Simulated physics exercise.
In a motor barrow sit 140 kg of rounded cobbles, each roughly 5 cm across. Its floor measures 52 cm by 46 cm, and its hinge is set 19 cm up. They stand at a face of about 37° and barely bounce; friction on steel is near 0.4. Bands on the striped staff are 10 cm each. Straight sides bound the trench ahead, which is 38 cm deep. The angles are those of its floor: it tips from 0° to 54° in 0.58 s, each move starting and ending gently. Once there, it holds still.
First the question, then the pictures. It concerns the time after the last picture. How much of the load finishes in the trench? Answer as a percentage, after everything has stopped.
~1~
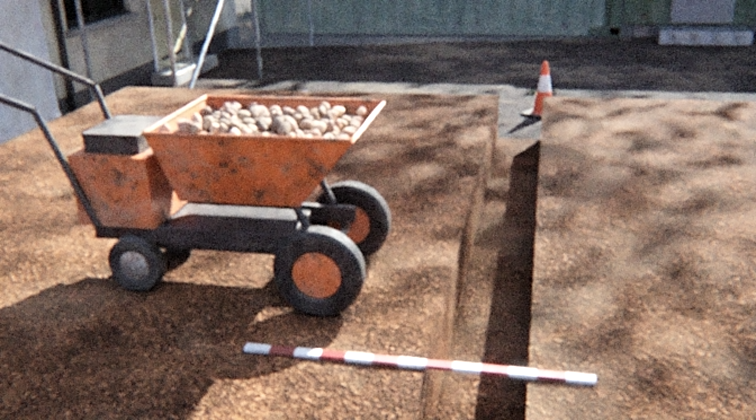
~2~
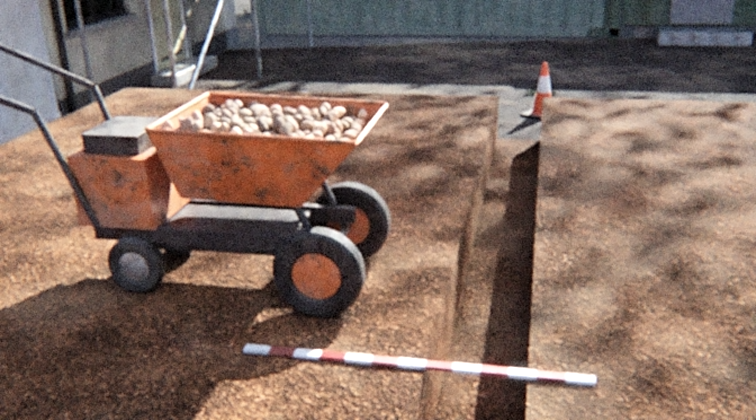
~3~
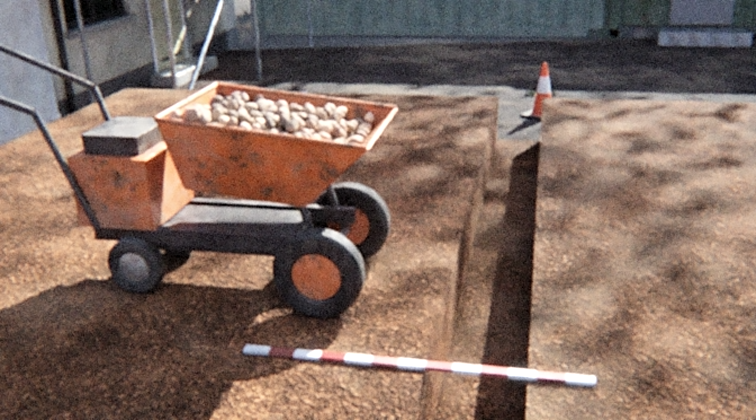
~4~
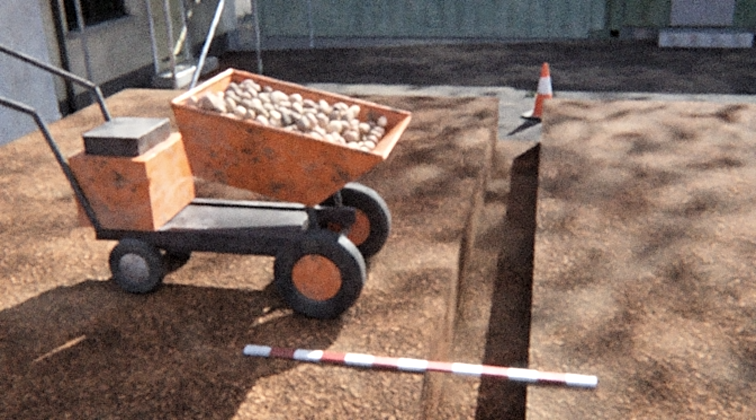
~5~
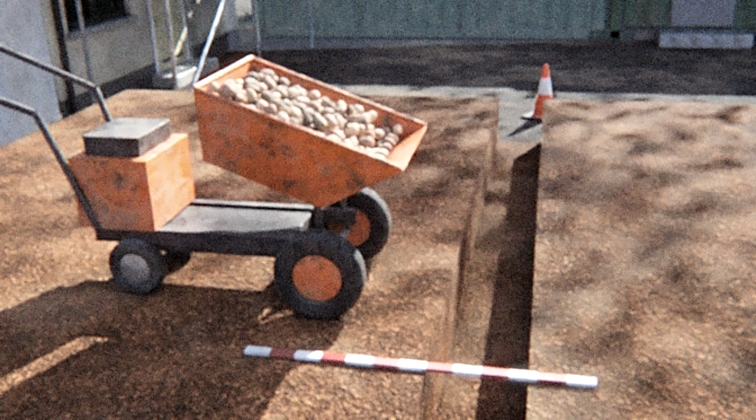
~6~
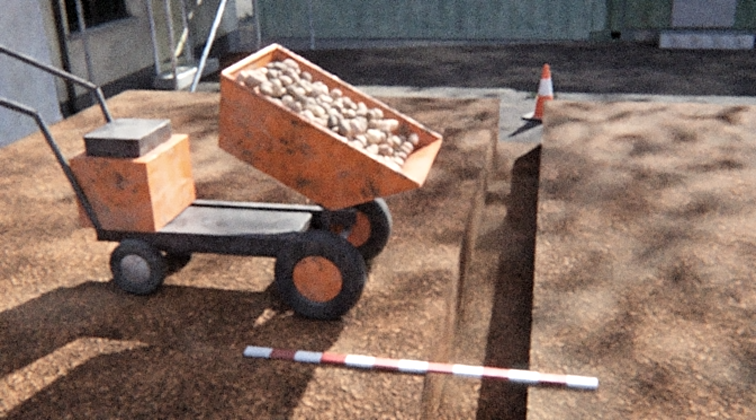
Some 32 per cent of it.
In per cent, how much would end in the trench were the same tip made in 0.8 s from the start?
Roughly 40 per cent.
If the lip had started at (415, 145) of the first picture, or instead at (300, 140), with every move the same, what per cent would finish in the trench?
First place roughly 5%, second roughly 55%.
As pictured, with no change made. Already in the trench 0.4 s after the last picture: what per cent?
Roughly 10 percent of the load.
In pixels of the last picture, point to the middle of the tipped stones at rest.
Somewhere near pixel (543, 299).
Then, 0.1 s after the last picture the floor is at 45°, 100 % in the skip; the foremost stones are at (430, 183).
Then, 0.4 s after the last picture the floor is at 54°, 89 % in the skip, 1 % short of the trench, 10 % in the trench; the foremost stones are at (530, 258).
Then, 0.7 s after the last picture the floor is at 54°, 49 % in the skip, 19 % in the trench, 32 % past the trench; the foremost stones are at (692, 313).
Then, 2.7 s after the last picture the floor is at 54°, 34 % in the skip, 32 % in the trench, 34 % past the trench; the foremost stones are past the picture's edge.
